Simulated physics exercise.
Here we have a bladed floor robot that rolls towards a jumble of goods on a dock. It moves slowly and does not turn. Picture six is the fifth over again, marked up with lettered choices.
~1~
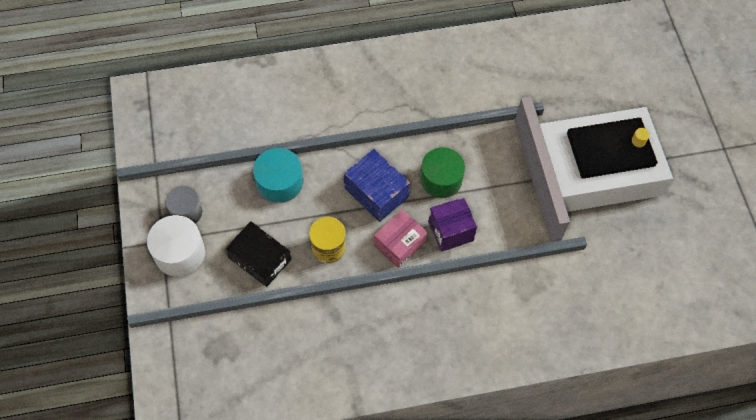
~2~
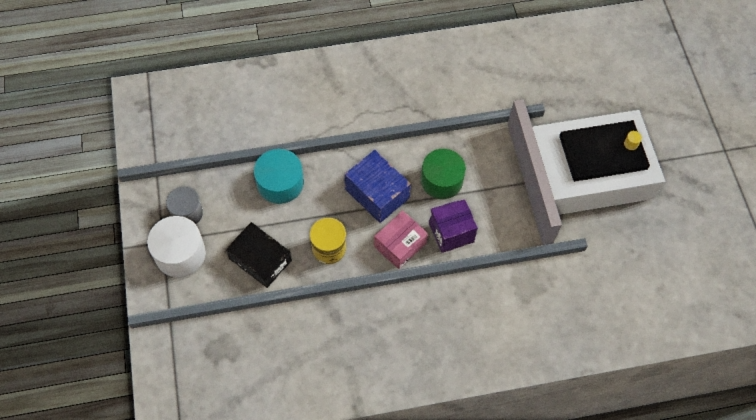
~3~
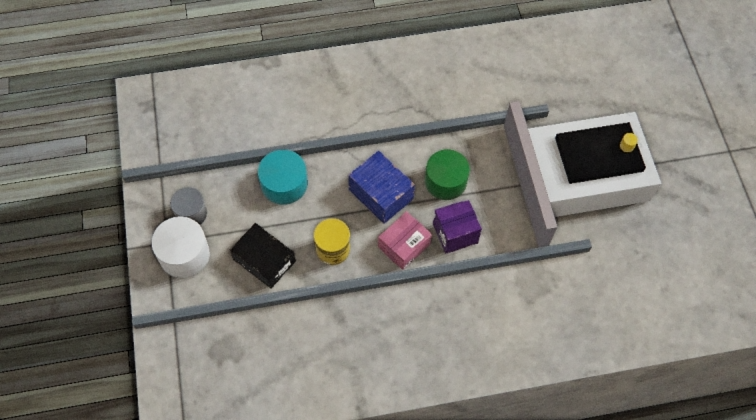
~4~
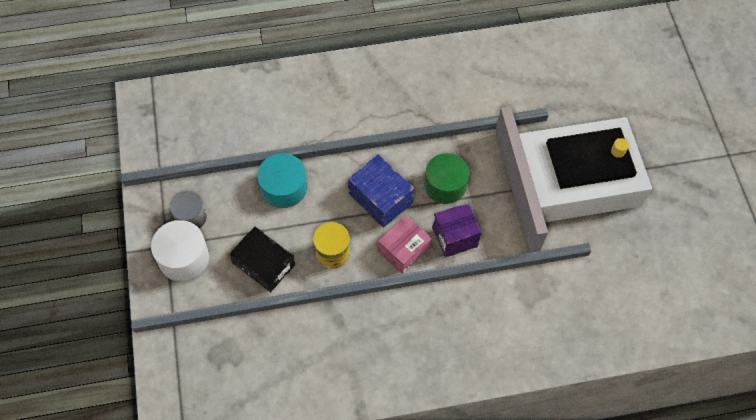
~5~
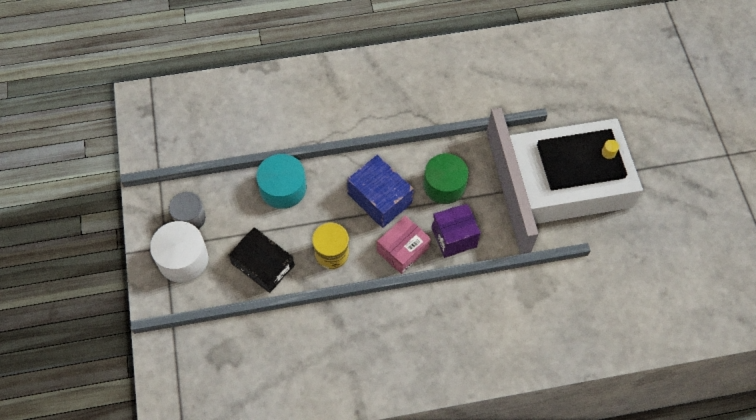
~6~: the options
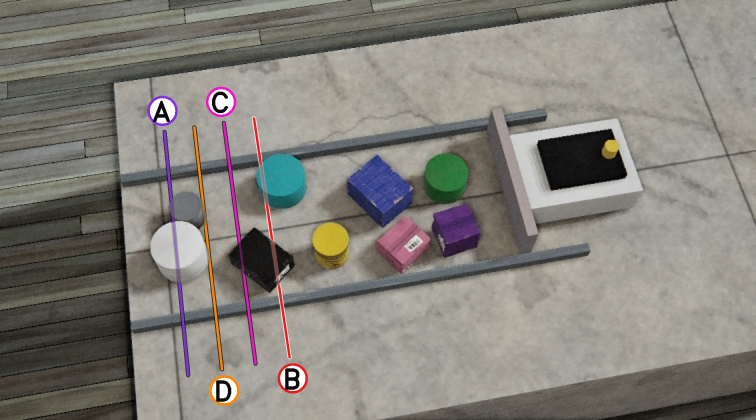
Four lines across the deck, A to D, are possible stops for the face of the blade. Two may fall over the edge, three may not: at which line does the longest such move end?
No third one falls up to C.
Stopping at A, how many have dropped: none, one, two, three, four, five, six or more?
By then, six or more.
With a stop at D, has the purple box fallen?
No.
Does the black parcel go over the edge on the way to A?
Yes.
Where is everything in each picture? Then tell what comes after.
The first picture shows green canister (443, 173); blue crate (377, 185); yellow pail (328, 241).
The second picture shows robot (599, 151); black parcel (259, 255).
The third picture shows robot (594, 153); white canister (181, 247).
The fourth picture shows robot (585, 158); purple box (456, 231).
The fifth picture shows robot (576, 159); green canister (446, 179); blue crate (380, 191); yellow pail (331, 247).
On the marked copy, A at (176, 246); B at (271, 230); C at (239, 235); D at (207, 241).
Taking C. A third of the way, robot (479, 175); purple box (400, 239); pink parcel (362, 247).
Two thirds of the way, robot (382, 191); white canister (155, 247); black parcel (185, 280).
When it is over, robot (303, 204); white canister over the edge; black parcel over the edge; none fallen.
As for the rest, A drops six; B is within the limit but short; D drops three.
